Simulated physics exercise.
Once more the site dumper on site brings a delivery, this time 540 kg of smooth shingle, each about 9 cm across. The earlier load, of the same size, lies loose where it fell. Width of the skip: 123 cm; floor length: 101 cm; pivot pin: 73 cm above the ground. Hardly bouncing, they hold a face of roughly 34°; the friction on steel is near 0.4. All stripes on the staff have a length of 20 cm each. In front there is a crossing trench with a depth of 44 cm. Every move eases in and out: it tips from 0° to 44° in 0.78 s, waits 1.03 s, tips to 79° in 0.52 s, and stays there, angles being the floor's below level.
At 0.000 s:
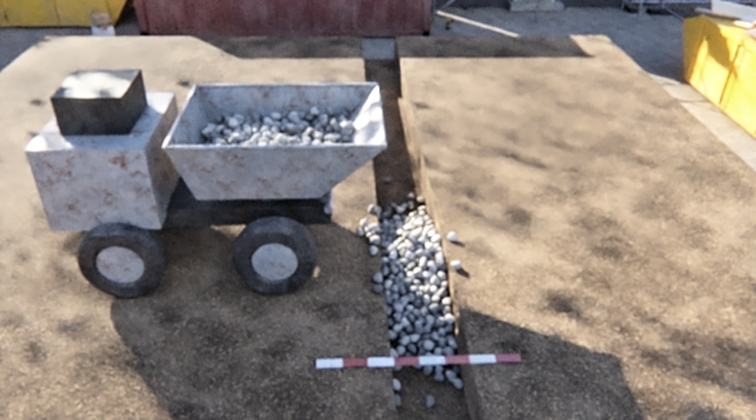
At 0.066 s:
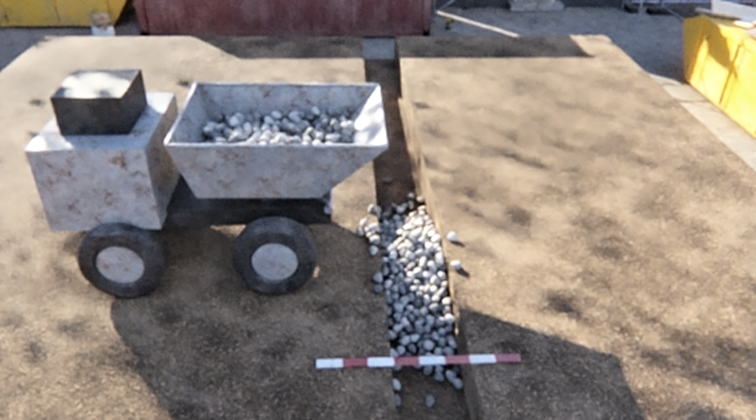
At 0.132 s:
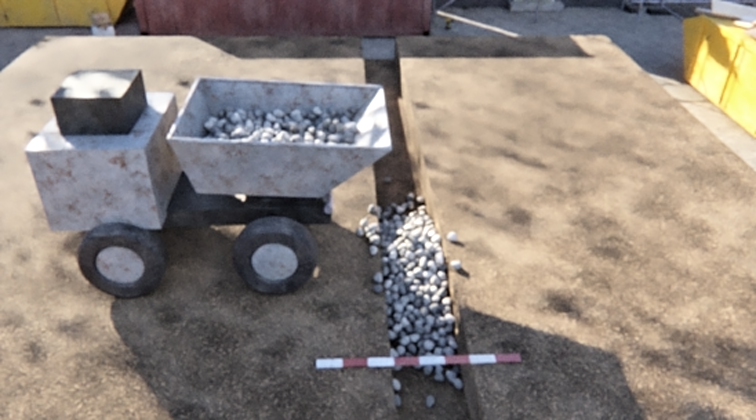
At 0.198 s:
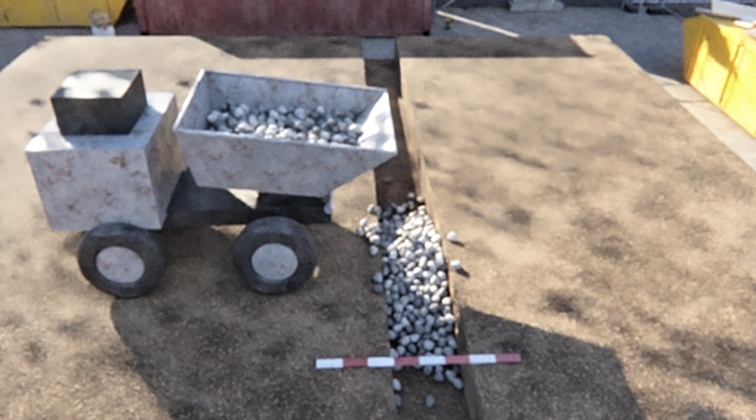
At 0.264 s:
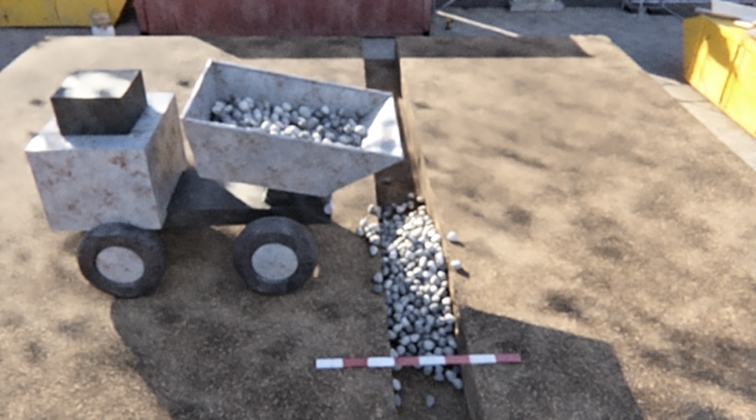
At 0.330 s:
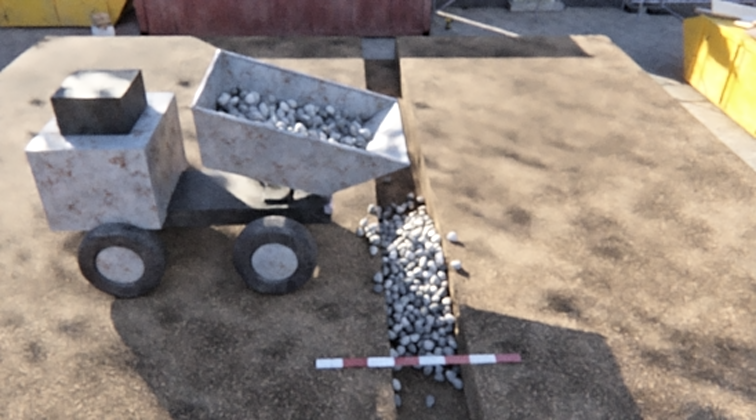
On a sunlit patch of brown ground, a small grey dumper stands left of a narrow trench partly filled with loose pale stones, a red-and-white staff lying across it. The stone-filled skip starts level, then its cab-side end gradually rises as its lip dips over the trench, the stones still inside.
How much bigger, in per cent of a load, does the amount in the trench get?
About 39 per cent bigger.
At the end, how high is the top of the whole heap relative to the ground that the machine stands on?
Around 24 centimetres above that ground.
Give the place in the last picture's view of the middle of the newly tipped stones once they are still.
Roughly pixel (460, 243) in the last view.
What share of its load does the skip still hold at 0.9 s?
Estimate: 100 % remaining inside, roughly.
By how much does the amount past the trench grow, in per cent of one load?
Close to 60 parts in a hundred of a load.
After 0.6 s the floor is at 37°; in per cent of one load, 100 in the skip, 2 short of the trench, 98 in the trench; the foremost stones are at (445, 265).
After 0.9 s the floor is at 44°; in per cent of one load, 100 in the skip, 2 short of the trench, 98 in the trench; the foremost stones are at (445, 275).
After 2.8 s the floor is at 79°; in per cent of one load, 12 in the skip, 2 short of the trench, 137 in the trench, 49 past the trench; the foremost stones are at (565, 217).
After 5.6 s the floor is at 79°; in per cent of one load, 0 in the skip, 2 short of the trench, 137 in the trench, 61 past the trench; the foremost stones are at (584, 218). Net gain in the trench, 39.
